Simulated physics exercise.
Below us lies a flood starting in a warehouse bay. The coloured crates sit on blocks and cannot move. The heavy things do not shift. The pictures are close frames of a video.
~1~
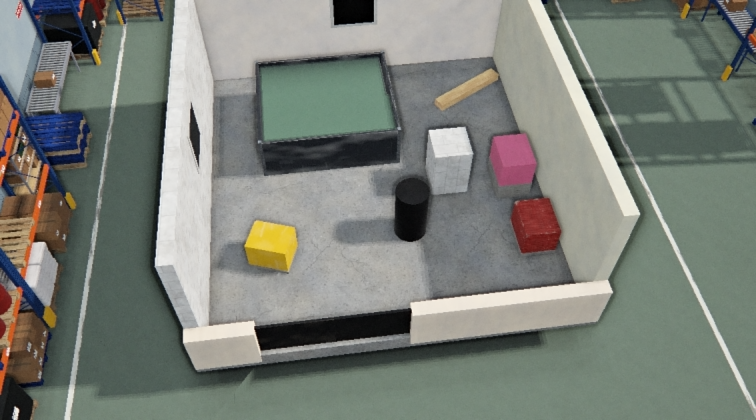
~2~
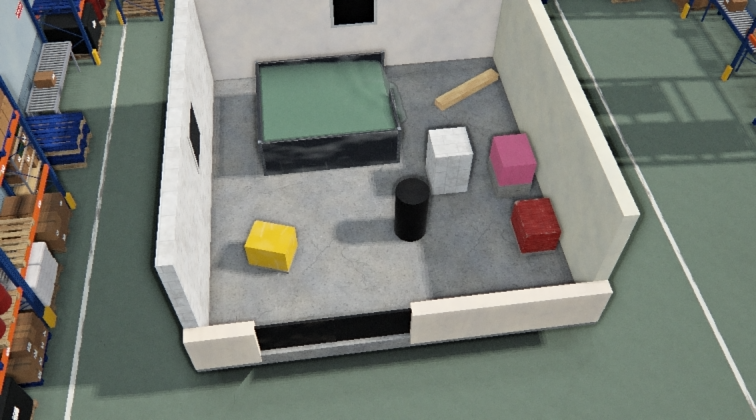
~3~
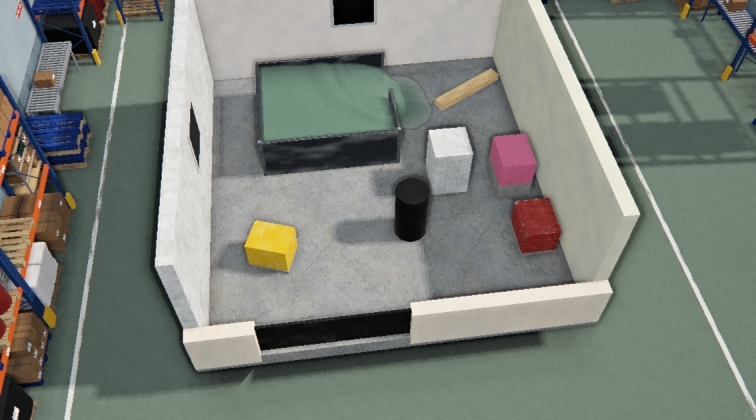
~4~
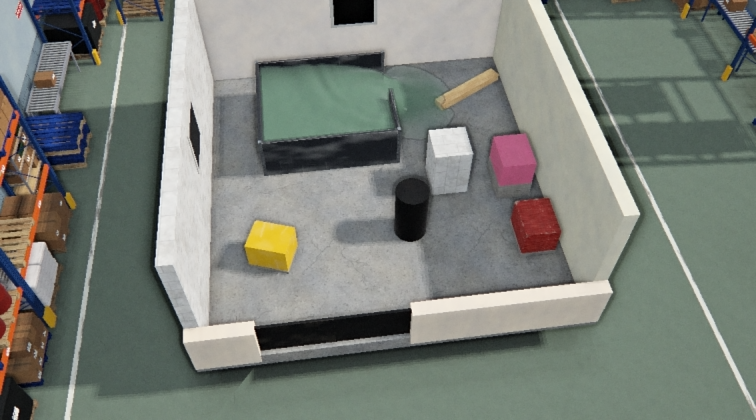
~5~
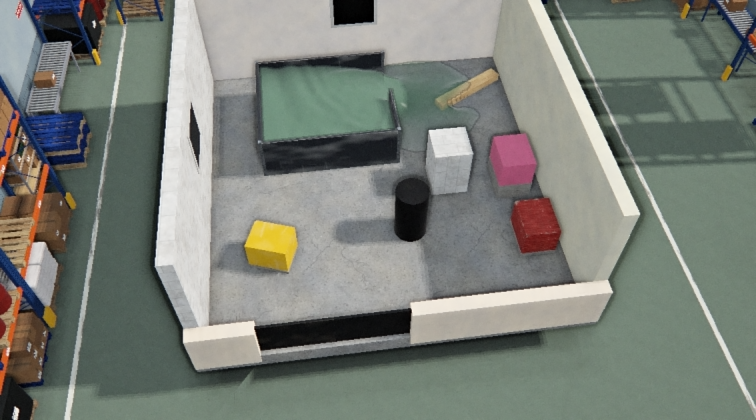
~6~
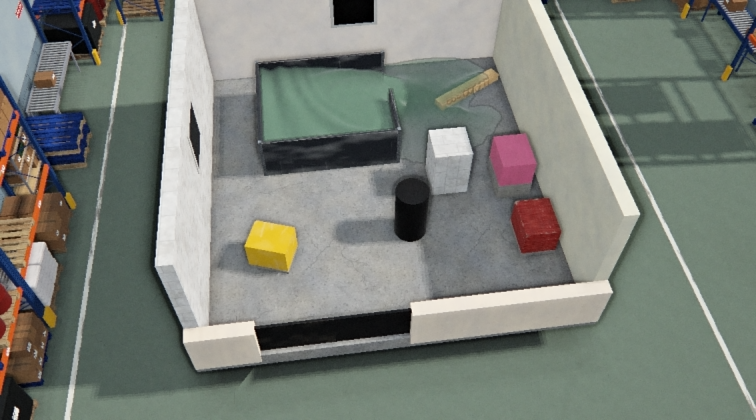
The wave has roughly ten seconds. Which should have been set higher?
One by one: The yellow crate gets wet; the red crate gets wet; the pink crate gets wet.
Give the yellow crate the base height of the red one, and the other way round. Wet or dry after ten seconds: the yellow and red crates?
Yellow crate is wetted; red crate takes water.
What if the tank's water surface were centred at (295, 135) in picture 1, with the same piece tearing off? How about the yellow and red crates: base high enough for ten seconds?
My reading: The yellow one ends up wet, the red one ends up wet.
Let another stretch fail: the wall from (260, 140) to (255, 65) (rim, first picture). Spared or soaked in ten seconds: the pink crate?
Then: The pink one is spared.
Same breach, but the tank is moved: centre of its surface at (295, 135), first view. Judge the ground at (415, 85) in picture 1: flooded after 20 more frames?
Verdict: Under water.
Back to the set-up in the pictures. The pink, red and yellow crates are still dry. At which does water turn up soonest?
It is the one in pink.
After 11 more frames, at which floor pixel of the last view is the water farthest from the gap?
Near (565, 270).
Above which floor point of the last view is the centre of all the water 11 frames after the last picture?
I would point to (384, 117).
A moment on, water covers 20 % of the floor; the yellow crate not reached, the red crate not reached, the pink crate water round its plinth.
Next, water covers 25 % of the floor; the yellow crate not reached, the red crate water round its plinth, the pink crate water round its plinth.
Then, water covers 45 % of the floor; the yellow crate not reached, the red crate water round its plinth, the pink crate water round its plinth.
Later, water covers 95 % of the floor; the yellow crate water round its plinth, the red crate water round its plinth, the pink crate water round its plinth.
In the end, water covers 100 % of the floor; the yellow crate was topped, the red crate was topped, the pink crate was topped.
